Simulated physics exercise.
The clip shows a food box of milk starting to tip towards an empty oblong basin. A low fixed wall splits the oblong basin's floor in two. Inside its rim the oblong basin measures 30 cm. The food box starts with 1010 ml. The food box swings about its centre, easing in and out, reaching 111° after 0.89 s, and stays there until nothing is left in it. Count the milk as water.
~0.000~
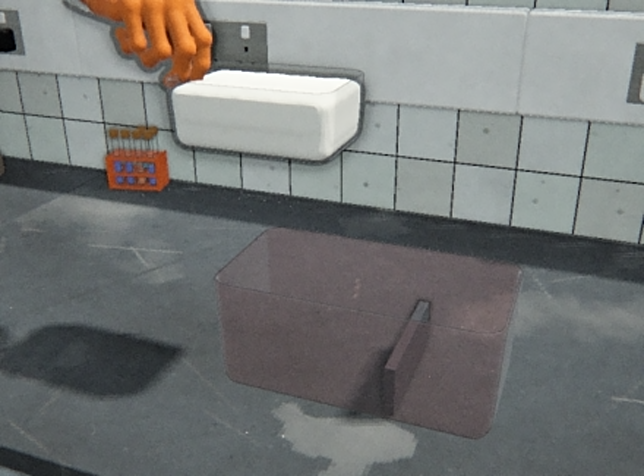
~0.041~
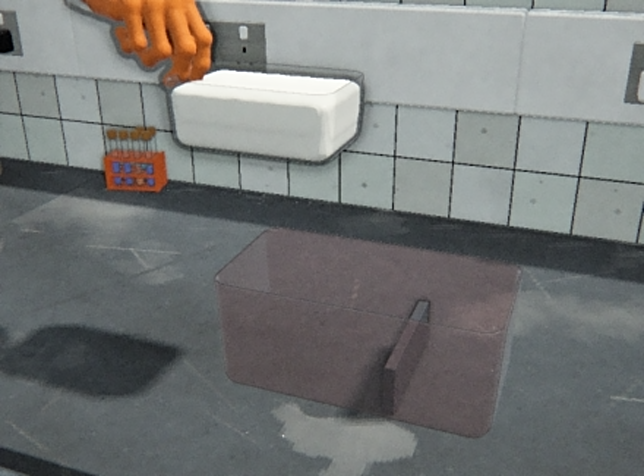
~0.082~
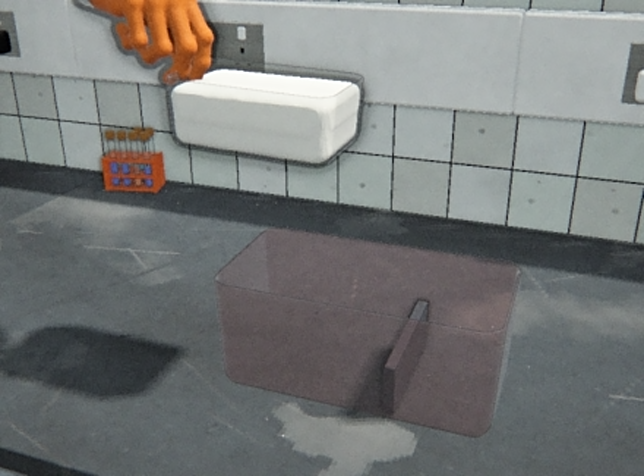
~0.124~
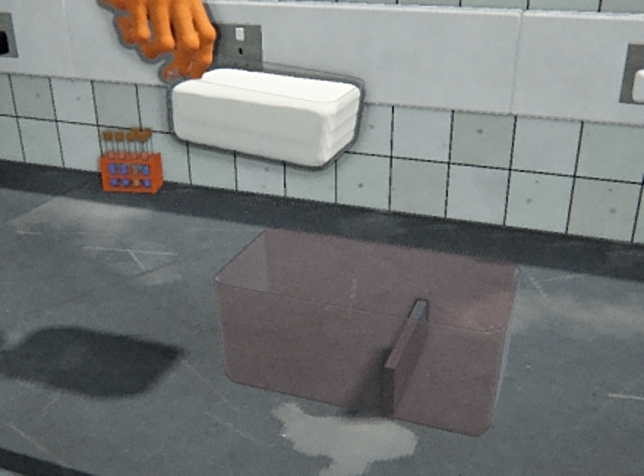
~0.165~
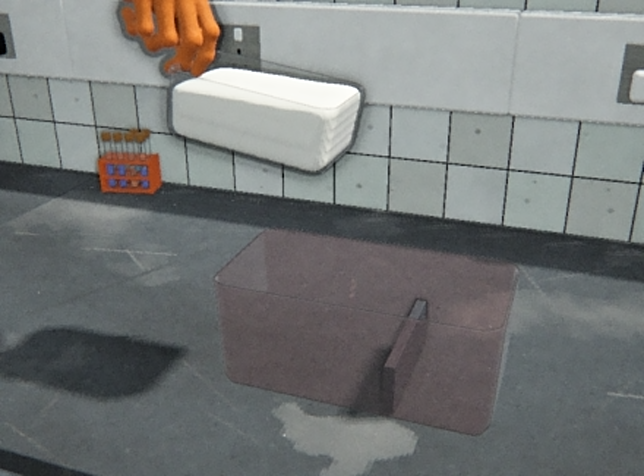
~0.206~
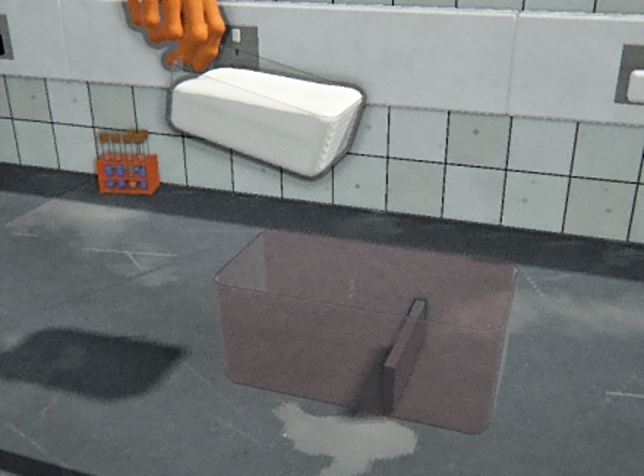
A white food box held by an orange hand tilts slightly down to the right.
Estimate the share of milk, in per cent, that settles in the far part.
Roughly 42 per cent is past the wall.
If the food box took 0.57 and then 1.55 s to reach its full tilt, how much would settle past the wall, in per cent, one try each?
First 25, then 55 per cent.
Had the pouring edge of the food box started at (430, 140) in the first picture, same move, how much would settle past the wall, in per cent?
In that case some 65 per cent.
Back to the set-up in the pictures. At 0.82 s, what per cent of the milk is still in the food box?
About 3 per cent.
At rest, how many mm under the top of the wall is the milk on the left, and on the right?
Left about 42 mm, right about 28 mm.
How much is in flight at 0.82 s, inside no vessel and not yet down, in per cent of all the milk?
Near 12 in a hundred.
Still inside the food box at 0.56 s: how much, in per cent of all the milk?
Near 26 in a hundred.
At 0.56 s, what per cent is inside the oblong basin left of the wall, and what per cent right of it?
Near 2 on the left, 18 on the right.
By 0.56 s the tilt is 78° and 26 per cent is still to pour, 2 is left of the wall and 17 right of it.
By 0.82 s the tilt is 109° and 3 per cent is still to pour, 36 is left of the wall and 40 right of it.
By 1.09 s the tilt is 111° and 0 per cent is still to pour, 46 is left of the wall and 42 right of it.
By 1.39 s the tilt is 111° and 0 per cent is still to pour, 46 is left of the wall and 42 right of it.
At rest 46 per cent lies left of the wall, 42 right of it and 12 outside.
